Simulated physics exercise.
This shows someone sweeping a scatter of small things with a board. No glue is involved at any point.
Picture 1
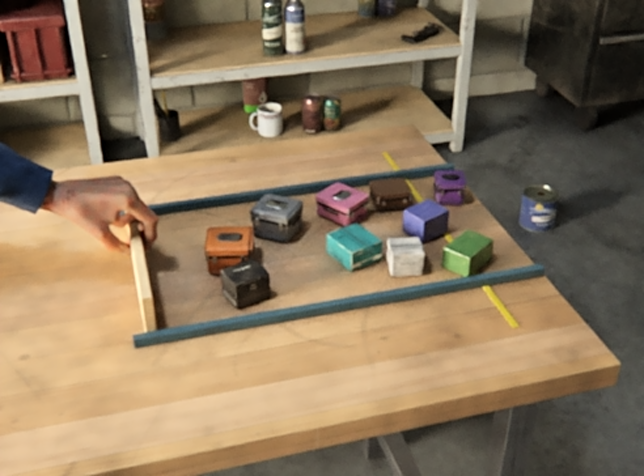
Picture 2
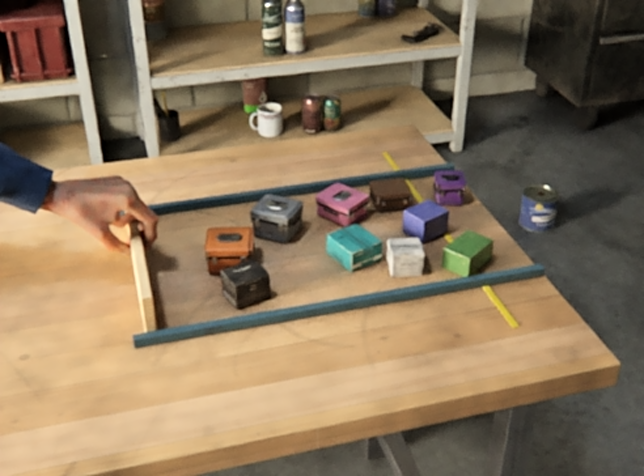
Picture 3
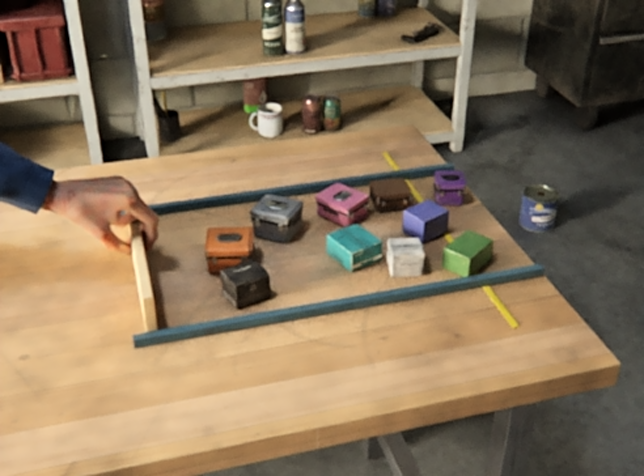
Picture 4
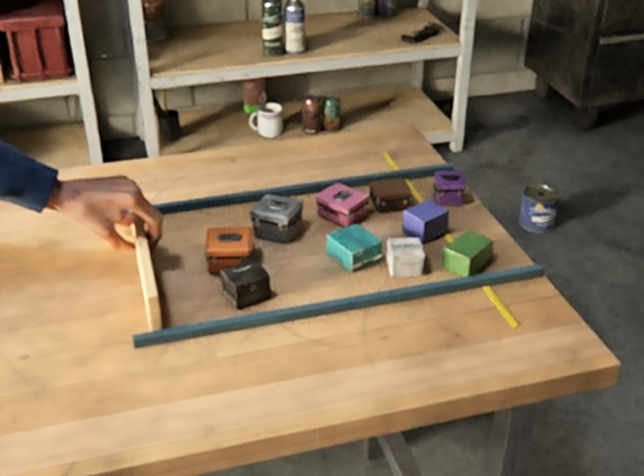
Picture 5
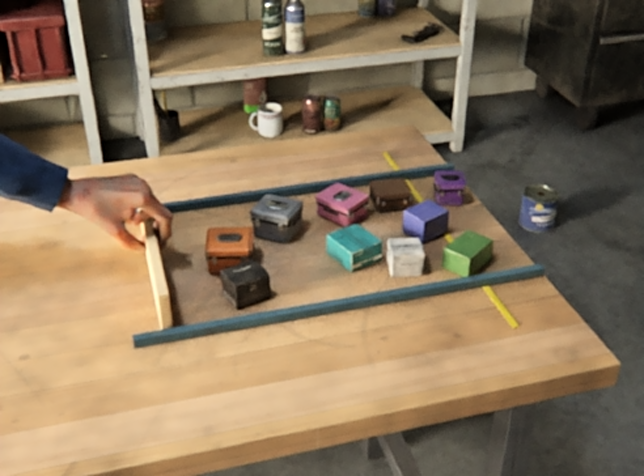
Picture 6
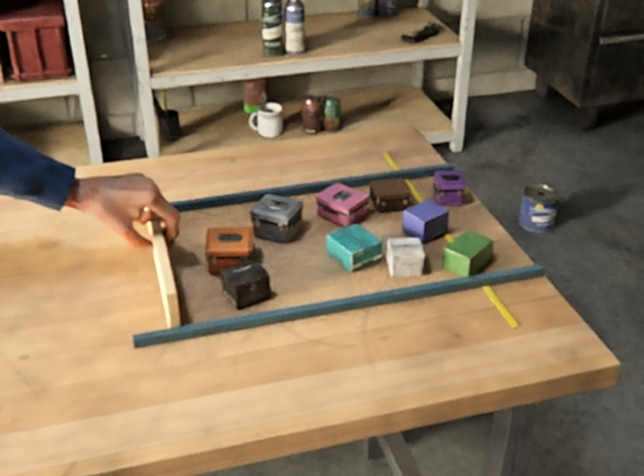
A hand in a dark blue sleeve reaches in from the left over a wooden workbench, seen from above at an angle, with shelves behind. Between two blue-green rails sit small boxes, orange, black and grey nearer the board, pink, turquoise, brown, white, blue, purple and green farther right, near yellow tape. The hand slides the upright board slightly rightward, while the boxes and camera stay still.
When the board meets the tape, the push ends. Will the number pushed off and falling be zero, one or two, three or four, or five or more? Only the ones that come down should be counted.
It will be three or four.
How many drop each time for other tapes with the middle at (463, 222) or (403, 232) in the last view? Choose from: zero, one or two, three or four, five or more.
The first spot gives five or more, the second gives either one or two.
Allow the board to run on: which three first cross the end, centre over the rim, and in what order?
In sequence: The purple case, the brown case and the green block.
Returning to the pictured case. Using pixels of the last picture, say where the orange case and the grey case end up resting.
Roughly (460, 212), and the other roughly (441, 189).
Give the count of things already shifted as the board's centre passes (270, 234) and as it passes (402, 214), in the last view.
Moved so far: 3, then 10.
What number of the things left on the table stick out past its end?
I'd put it at 3.
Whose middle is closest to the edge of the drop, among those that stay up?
The one you want is the pink case.
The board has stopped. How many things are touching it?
Count recorded: 3.
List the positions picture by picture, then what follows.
The first frame shows purple case (449, 188); green block (468, 253); blue block (426, 221); board (138, 254); tape (440, 226).
The second frame shows green block (468, 254); turquoise box (354, 247).
The third frame shows blue block (426, 221); brown case (390, 196).
The fourth frame shows purple case (449, 188); grey case (277, 218).
The fifth frame shows green block (468, 254); board (152, 252).
The sixth frame shows purple case (449, 188); green block (468, 254); blue block (426, 221); board (160, 251); tape (440, 226).
Soon after, none off yet; purple case at rest near (449, 188); green block at rest near (468, 254); blue block at rest near (426, 221).
In the end, the number that fall off is three or four; gone, brown case, blue block, green block and purple case.
